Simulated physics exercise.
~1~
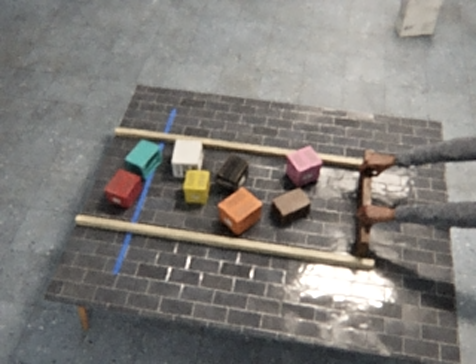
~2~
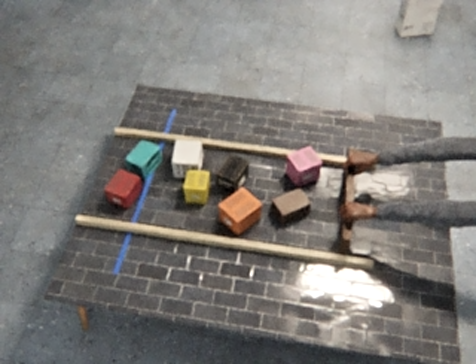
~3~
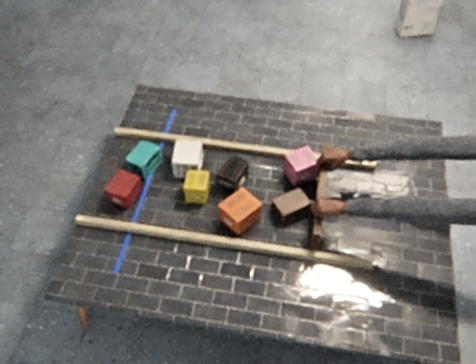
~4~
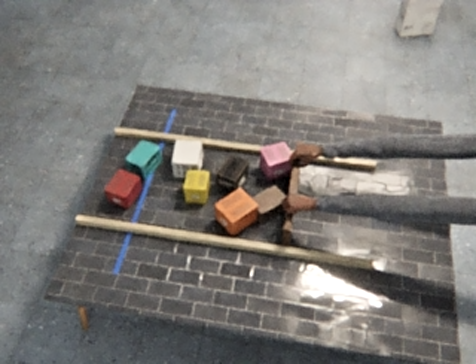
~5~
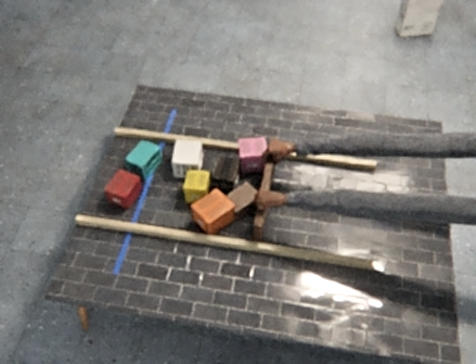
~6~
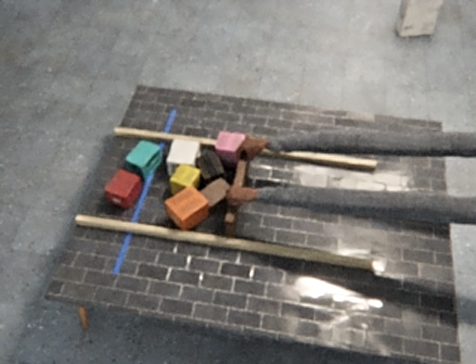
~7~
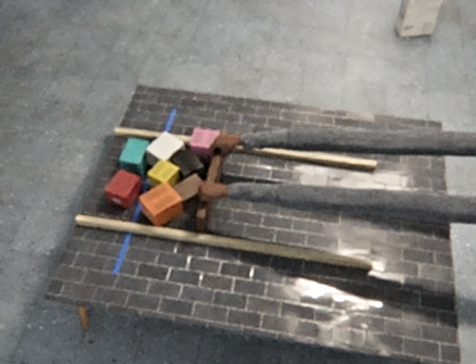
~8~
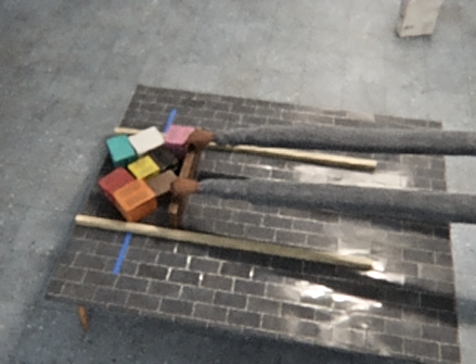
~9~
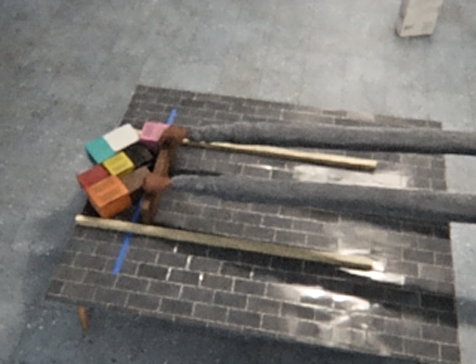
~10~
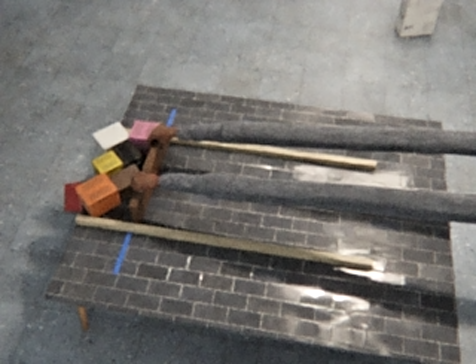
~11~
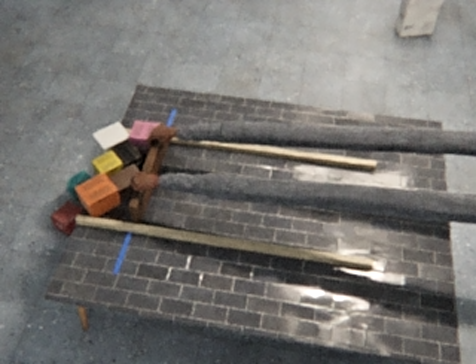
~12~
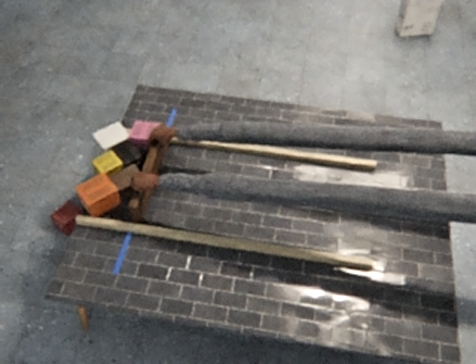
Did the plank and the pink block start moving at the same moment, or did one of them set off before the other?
The plank set off first, sliding left while the pink block sat still. The pink block only began moving left once the plank had come up close to it.
